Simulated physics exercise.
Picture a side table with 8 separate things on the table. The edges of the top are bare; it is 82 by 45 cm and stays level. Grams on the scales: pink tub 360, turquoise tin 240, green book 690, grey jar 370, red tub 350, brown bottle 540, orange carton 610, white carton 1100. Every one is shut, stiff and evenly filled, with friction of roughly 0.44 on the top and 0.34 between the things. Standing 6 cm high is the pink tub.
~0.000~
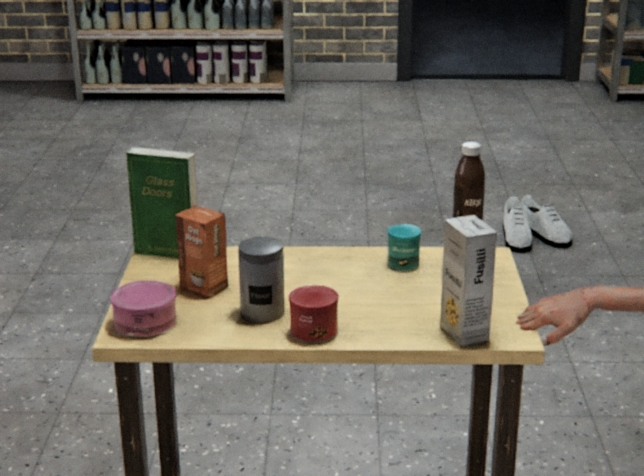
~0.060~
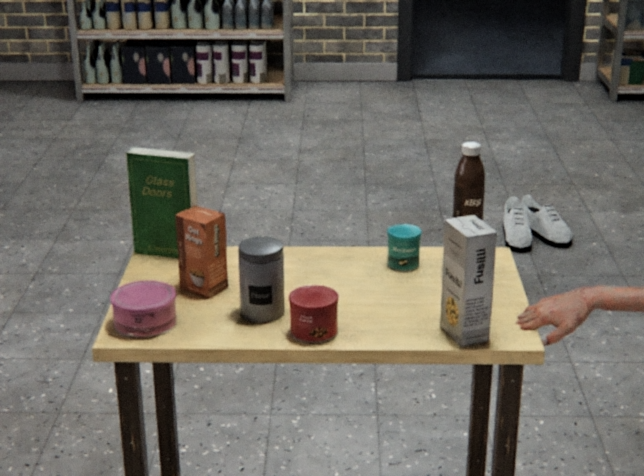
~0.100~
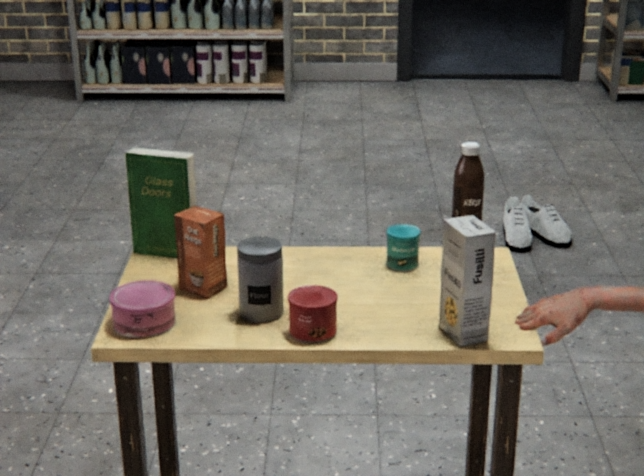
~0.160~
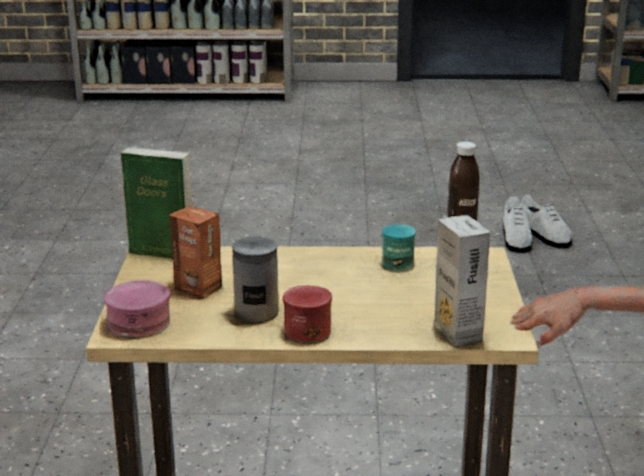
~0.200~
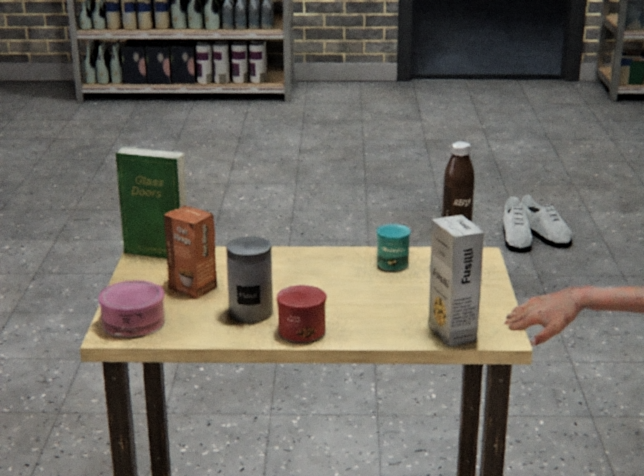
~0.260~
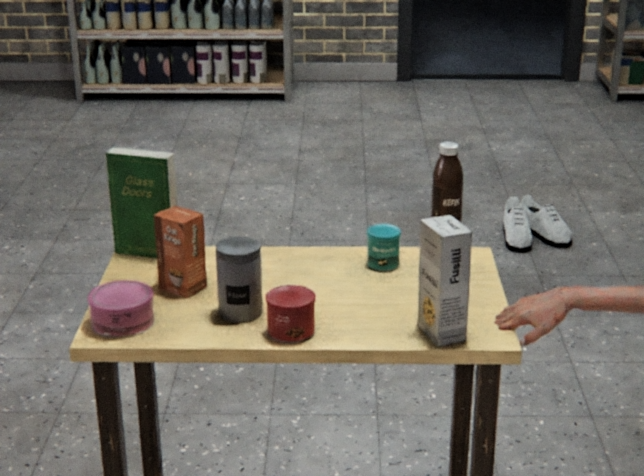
A hand at the right edge slides the table of closed containers slightly left.
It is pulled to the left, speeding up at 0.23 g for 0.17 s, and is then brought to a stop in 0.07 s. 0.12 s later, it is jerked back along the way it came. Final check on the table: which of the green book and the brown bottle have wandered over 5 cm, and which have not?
In order: The green book is left in position; the brown bottle is left out of position.
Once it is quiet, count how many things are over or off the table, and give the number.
The tally is 2.
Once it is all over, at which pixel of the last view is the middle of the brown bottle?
It comes to a stop close to (438, 319).
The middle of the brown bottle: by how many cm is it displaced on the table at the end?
About 30 cm.
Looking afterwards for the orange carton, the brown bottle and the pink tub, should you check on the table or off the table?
When everything stops, the orange carton is still in bounds, the brown bottle is still in bounds, and the pink tub is still in bounds.
Around 0.96 s, brown bottle on its side near (426, 277); white carton at 34° to upright.
Around 1.36 s, white carton now off the table; brown bottle on its side near (431, 295).
Finally (3.3 s), off the table, white carton; on their side or leaning hard on the table, brown bottle; the other 6 still in place (within 5 cm). In the last view, green book near (164, 204), brown bottle near (438, 319).
